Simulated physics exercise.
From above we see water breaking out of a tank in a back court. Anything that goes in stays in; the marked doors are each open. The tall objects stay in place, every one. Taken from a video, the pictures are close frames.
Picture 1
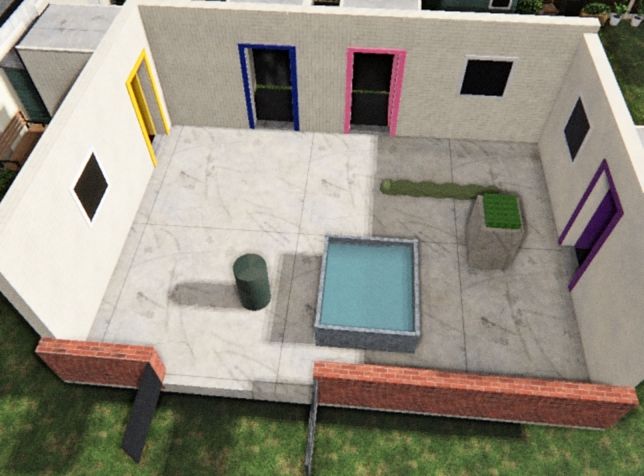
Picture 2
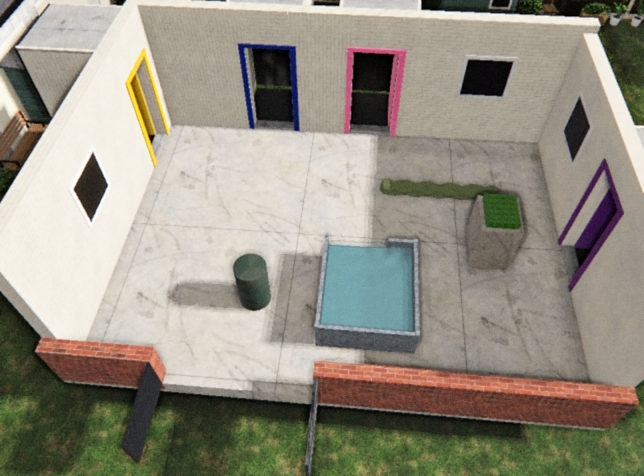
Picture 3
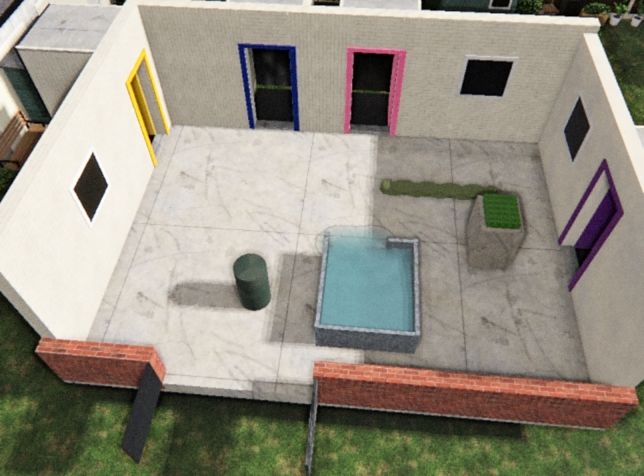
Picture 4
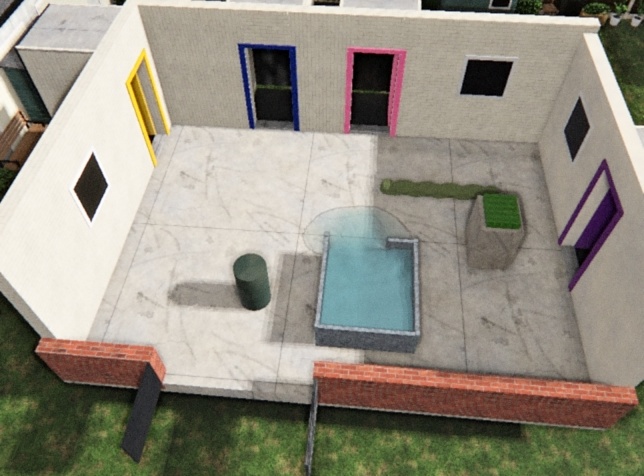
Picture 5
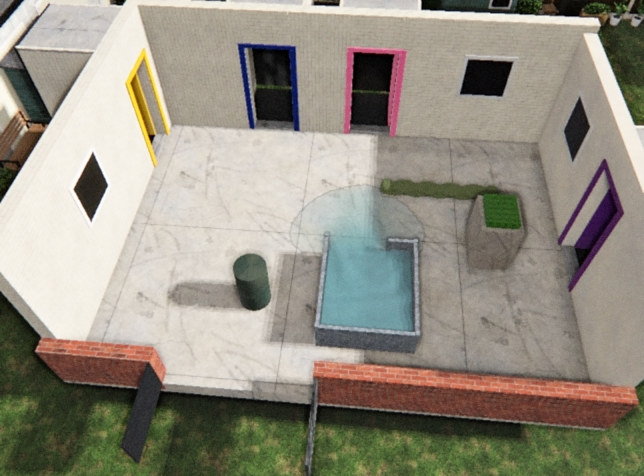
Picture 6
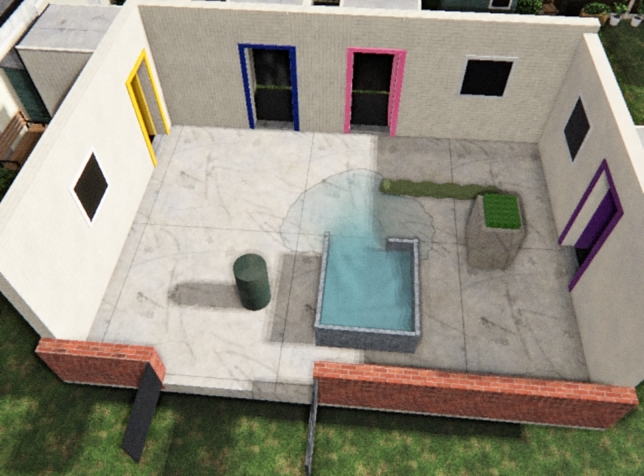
A tank of still water opens on its far side and water spreads across the courtyard floor.
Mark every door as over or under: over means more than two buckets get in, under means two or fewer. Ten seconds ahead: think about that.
Yellow door - over; purple door - under; pink door - over; blue door - over.
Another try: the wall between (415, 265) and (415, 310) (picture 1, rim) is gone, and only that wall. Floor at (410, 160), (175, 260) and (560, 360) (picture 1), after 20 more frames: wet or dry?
Taken in turn they're unwetted, unwetted and swamped.
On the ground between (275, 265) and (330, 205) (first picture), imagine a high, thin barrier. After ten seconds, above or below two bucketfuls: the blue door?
Then: The blue one holds.
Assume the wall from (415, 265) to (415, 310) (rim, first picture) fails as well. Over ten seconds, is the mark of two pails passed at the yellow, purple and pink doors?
Yellow door: Falls short; purple door: Crosses the line; pink door: Falls short.
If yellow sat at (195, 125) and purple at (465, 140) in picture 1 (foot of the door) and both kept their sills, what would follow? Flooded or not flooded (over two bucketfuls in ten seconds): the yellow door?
Well, yellow tops the mark in the end.
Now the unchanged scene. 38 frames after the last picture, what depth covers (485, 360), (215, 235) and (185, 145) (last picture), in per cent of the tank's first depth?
0, 0 and 14 per cent, roughly.
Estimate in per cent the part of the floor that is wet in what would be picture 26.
35 %.
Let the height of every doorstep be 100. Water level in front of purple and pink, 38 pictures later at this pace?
Estimate, in order: 70 and 100 percent.
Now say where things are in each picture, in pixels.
Still water in the water tank at (369, 284), in the first frame.
Water pours out on the water tank's far side and has run to a hidden place, in the second frame.
Water pours out on the water tank's far side and has run to (382, 230), in the third frame.
Water pours out on the water tank's far side and has run to (377, 211), in the fourth frame.
Water pours out on the water tank's far side and has run to (369, 188), in the fifth frame.
The front is at (352, 172), out from the gap on the water tank's far side, in the sixth frame.
A moment on, water covers 20 % of the floor; the yellow door not reached, the purple door not reached, the pink door under two buckets in, the blue door not reached.
Next, water covers 30 % of the floor; the yellow door not reached, the purple door not reached, the pink door over two buckets in, the blue door under two buckets in.
Then, water covers 35 % of the floor; the yellow door wet at the sill, nothing in, the purple door wet at the sill, nothing in, the pink door far over two buckets in, the blue door over two buckets in.
Later, water covers 55 % of the floor; the yellow door over two buckets in, the purple door under two buckets in, the pink door far over two buckets in, the blue door over two buckets in.
In the end, water covers 70 % of the floor; the yellow door far over two buckets in, the purple door under two buckets in, the pink door far over two buckets in, the blue door over two buckets in.
